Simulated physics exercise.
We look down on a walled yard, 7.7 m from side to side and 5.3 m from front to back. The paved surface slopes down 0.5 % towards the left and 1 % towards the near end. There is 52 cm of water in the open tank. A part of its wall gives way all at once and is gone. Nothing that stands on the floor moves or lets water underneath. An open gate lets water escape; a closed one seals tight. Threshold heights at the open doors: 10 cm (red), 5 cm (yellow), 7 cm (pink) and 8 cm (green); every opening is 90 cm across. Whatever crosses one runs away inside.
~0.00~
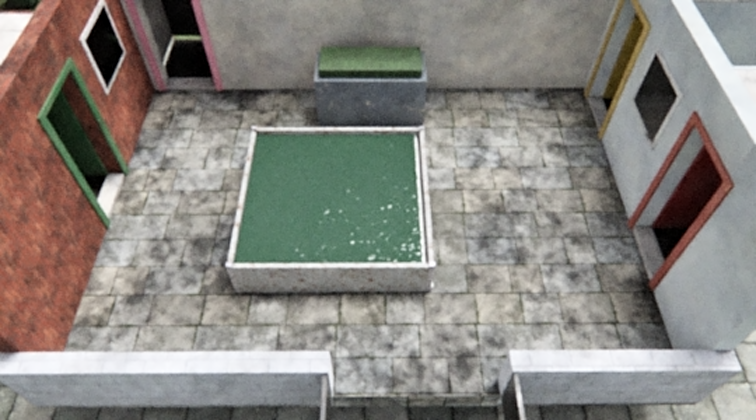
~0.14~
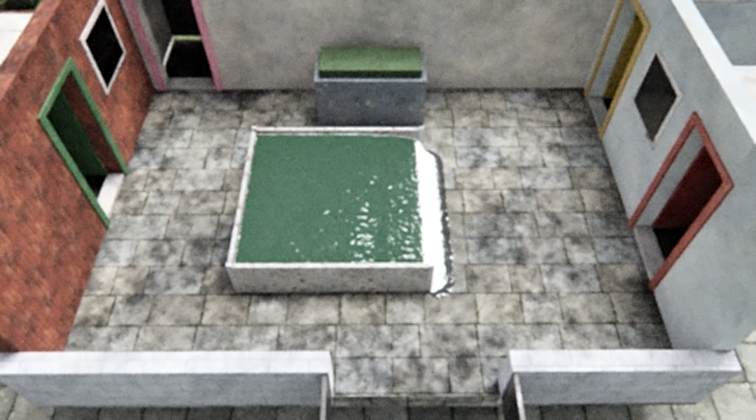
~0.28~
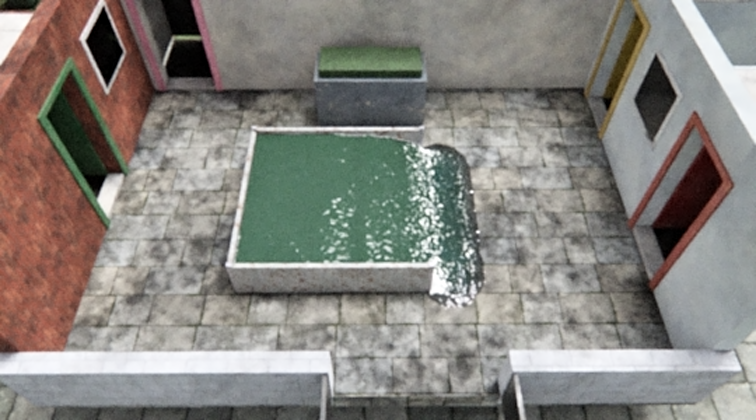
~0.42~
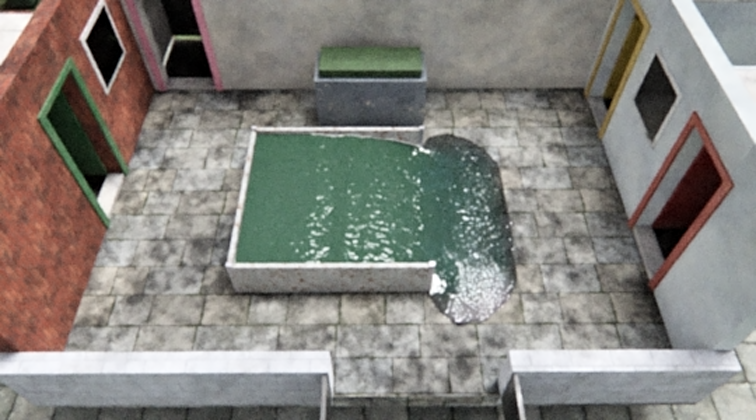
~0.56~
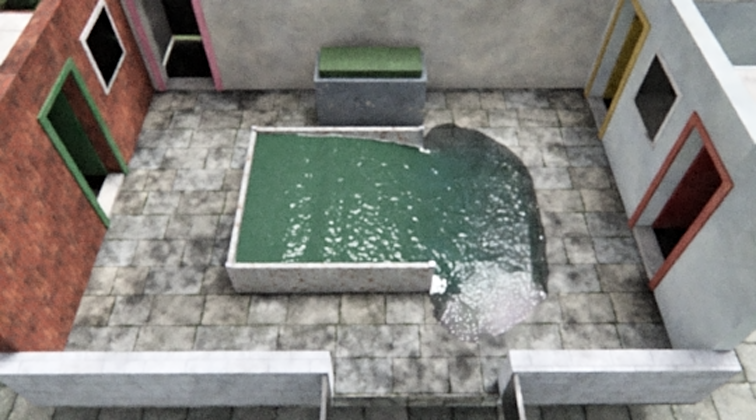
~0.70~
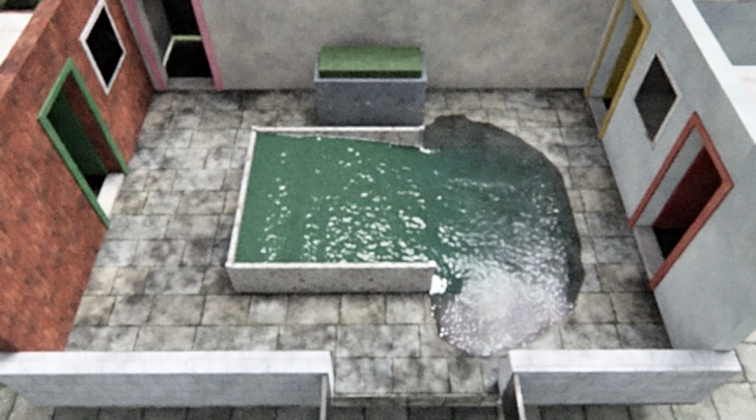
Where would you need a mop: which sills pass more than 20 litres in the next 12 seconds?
Door by door: At the red door it goes over the limit; at the yellow door it goes over the limit; at the pink door it stays under the limit; at the green door it does not reach the limit.
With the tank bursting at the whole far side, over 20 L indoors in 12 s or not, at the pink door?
Against that limit: Pink over.
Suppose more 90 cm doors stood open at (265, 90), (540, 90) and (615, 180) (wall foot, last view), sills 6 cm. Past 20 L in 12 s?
In turn: Under, above, above.
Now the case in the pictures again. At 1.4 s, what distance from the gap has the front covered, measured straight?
About 3.6 m.
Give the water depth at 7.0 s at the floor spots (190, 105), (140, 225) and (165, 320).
In that order: 2, 0 and 3 cm.
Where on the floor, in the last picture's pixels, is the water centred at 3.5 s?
At about (488, 219).
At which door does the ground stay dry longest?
It is the green one.
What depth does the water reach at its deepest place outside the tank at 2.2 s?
Up to some 32 cm.
After 1.4 s water covers 40 % of the floor and is deepest (32 cm) near (621, 210); red door 21 cm at the sill, 13 L in, yellow door not reached, pink door not reached, green door not reached.
After 2.2 s water covers 45 % of the floor and is deepest (32 cm) near (671, 361); red door 28 cm at the sill, 88 L in, yellow door 14 cm at the sill, 8 L in, pink door not reached, green door not reached.
After 3.5 s water covers 45 % of the floor and is deepest (28 cm) near (676, 375); red door 25 cm at the sill, 215 L in, yellow door 17 cm at the sill, 67 L in, pink door not reached, green door not reached.
After 7.0 s water covers 75 % of the floor and is deepest (16 cm) near (430, 105); red door 10 cm at the sill, 303 L in, yellow door 10 cm at the sill, 200 L in, pink door 1 cm at the sill, 0 L in, green door not reached.
After 12.0 s water covers 95 % of the floor and is deepest (10 cm) near (543, 375); red door 7 cm at the sill, 304 L in, yellow door 4 cm at the sill, 221 L in, pink door 4 cm at the sill, 0 L in, green door 7 cm at the sill, 1 L in.
